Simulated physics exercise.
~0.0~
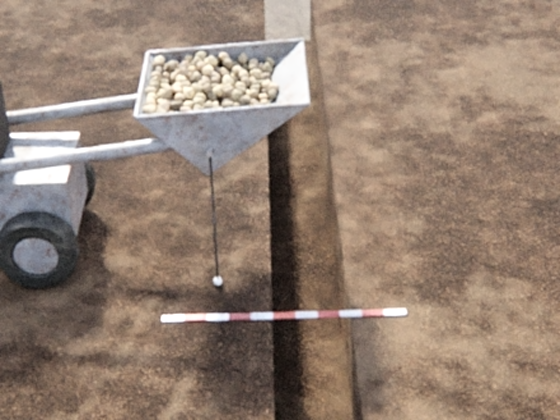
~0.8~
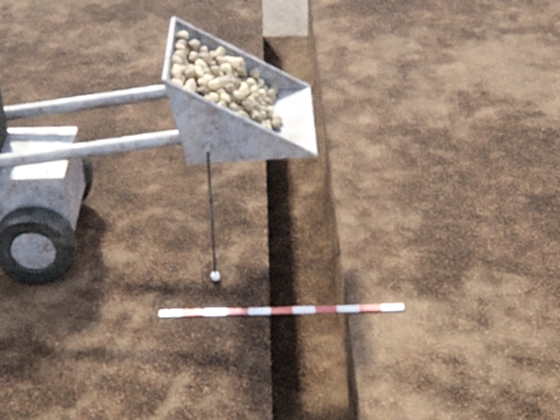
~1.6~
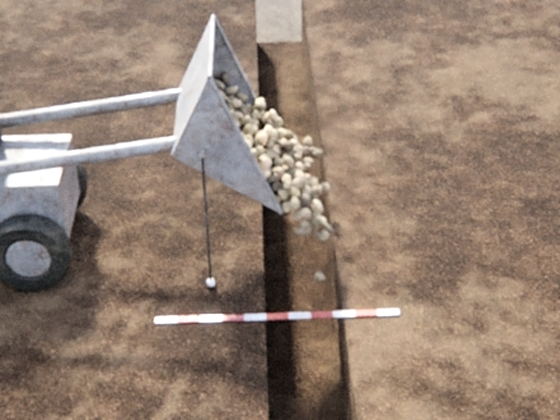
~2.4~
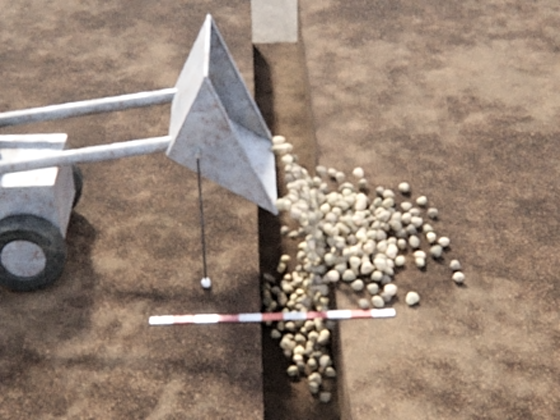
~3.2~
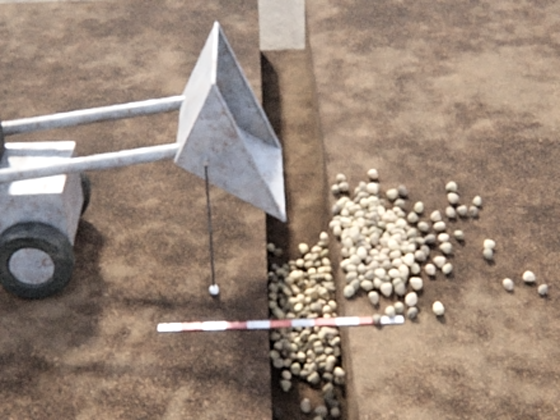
Across a narrow trench, a loader bucket tips, spilling pale cobbles inside and beyond it.
